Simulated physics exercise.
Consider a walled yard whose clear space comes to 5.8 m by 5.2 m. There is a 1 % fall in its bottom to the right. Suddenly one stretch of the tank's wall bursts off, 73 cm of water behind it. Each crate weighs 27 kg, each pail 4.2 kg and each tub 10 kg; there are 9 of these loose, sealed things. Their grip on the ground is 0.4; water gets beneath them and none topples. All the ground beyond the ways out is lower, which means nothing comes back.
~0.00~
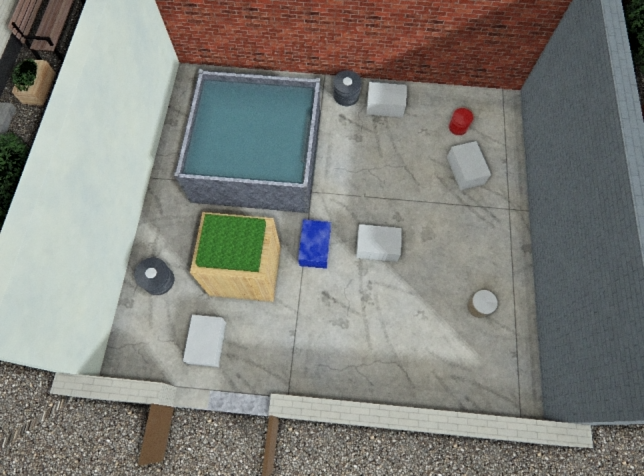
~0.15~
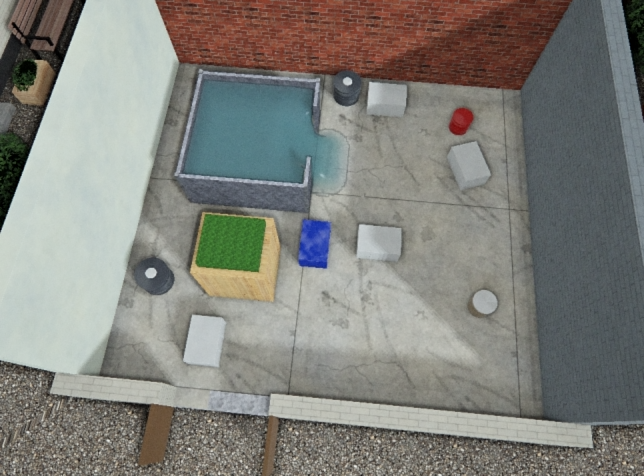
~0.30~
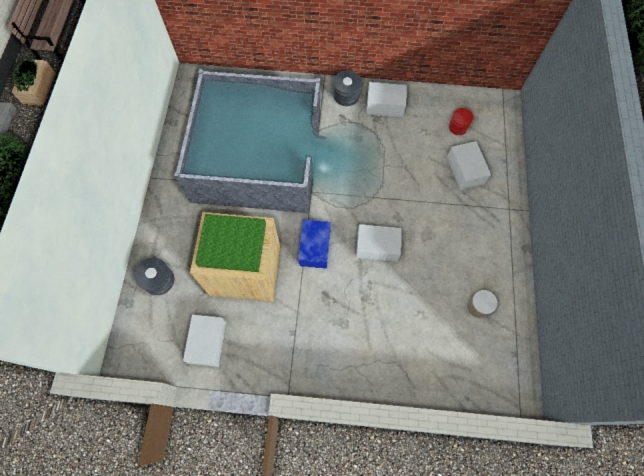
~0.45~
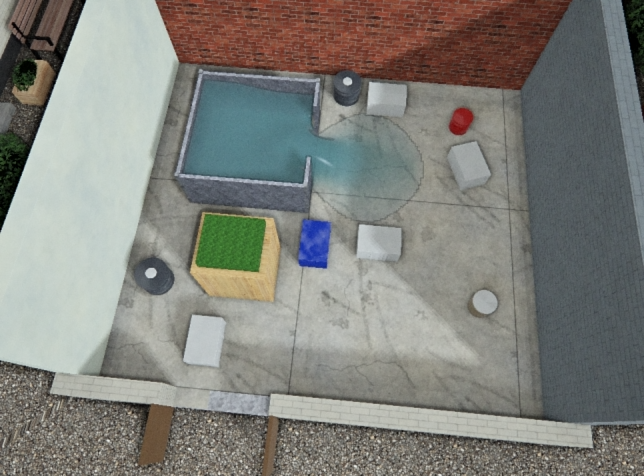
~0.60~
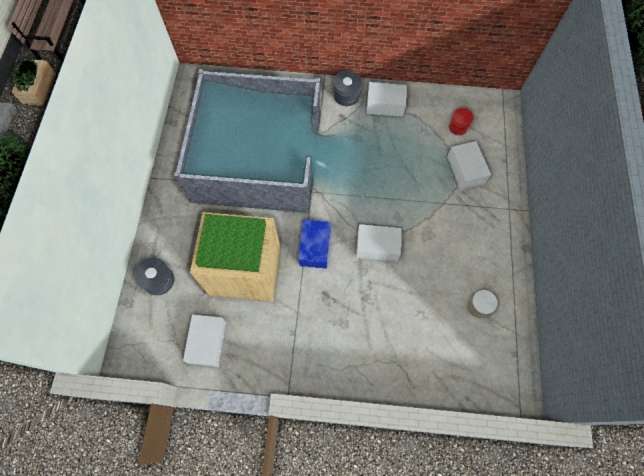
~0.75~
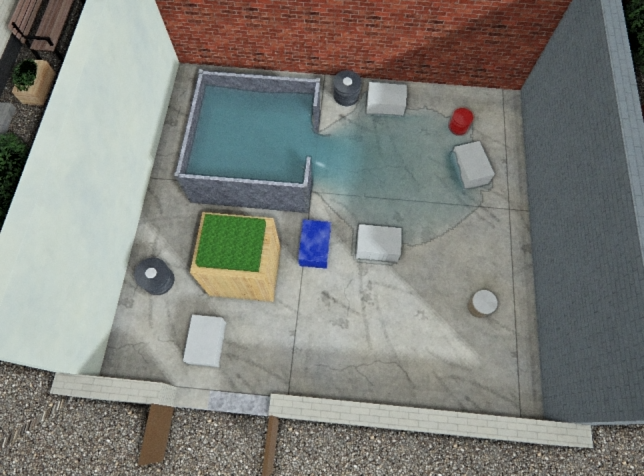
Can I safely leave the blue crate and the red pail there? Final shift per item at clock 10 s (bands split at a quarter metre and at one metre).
Result: The blue crate remains where it was, the red pail ends up well away.
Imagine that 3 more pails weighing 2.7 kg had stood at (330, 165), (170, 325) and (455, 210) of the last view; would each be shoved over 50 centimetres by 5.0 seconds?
Note, same order as listed: Beyond the limit, inside the limit, beyond the limit.
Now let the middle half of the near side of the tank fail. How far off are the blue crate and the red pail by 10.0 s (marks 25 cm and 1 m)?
Here's how it goes: The blue crate winds up well off, and the red pail edges along somewhat.
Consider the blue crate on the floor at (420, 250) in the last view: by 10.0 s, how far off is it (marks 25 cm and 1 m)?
As it turns out, it is swept away.
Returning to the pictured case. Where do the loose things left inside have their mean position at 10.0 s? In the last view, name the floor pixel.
(313, 227).
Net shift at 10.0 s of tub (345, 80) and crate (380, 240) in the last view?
Taking them in turn, the shifts are 80 cm and 10 cm.
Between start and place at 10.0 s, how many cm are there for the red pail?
200 cm.
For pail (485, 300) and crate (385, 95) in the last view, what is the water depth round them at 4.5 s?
Some 4 cm at the first, some 5 cm at the second.
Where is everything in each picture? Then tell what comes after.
The first picture shows the blue crate at (315, 240) rests on the ground; the red pail at (463, 116), on the bottom; 2.9 m2 under water; 0 of 9 have shifted.
The second picture shows the blue crate at (315, 240) rests on the ground; the red pail at (463, 116), on the bottom; water covers 3.4 m2; 0 of 9 have shifted.
The third picture shows the blue crate at (315, 240) rests on the ground; the red pail at (463, 116), on the bottom; 4.2 m2 under water; 0 of 9 have shifted.
The fourth picture shows the blue crate at (315, 240), on the bottom; the red pail at (463, 116) rests on the ground; water covers 5.3 m2; 0 of 9 have shifted.
The fifth picture shows the blue crate at (315, 240) rests on the ground; the red pail at (463, 116), on the bottom; water covers 6.4 m2; 0 of 9 have shifted.
The sixth picture shows the blue crate at (315, 240), on the bottom; the red pail at (463, 116) rests on the ground; 7.4 m2 under water; 1 of 9 have shifted.
After 2.0 s the blue crate is near (315, 240), 0.0 m from its start, aground; the red pail is near (513, 74), 1.0 m from its start, afloat; 0 of 9 are out; 2 afloat.
After 4.5 s the blue crate is near (315, 240), 0.0 m from its start, aground; the red pail is near (509, 79), 1.0 m from its start, afloat; 0 of 9 are out; 2 afloat.
After 7.0 s the blue crate is near (315, 240), 0.0 m from its start, aground; the red pail is near (376, 97), 1.4 m from its start, afloat; 0 of 9 are out; 3 afloat.
After 10.0 s the blue crate is near (315, 240), 0.0 m from its start, aground; the red pail is near (401, 198), 1.8 m from its start, afloat; 0 of 9 are out; 2 afloat.
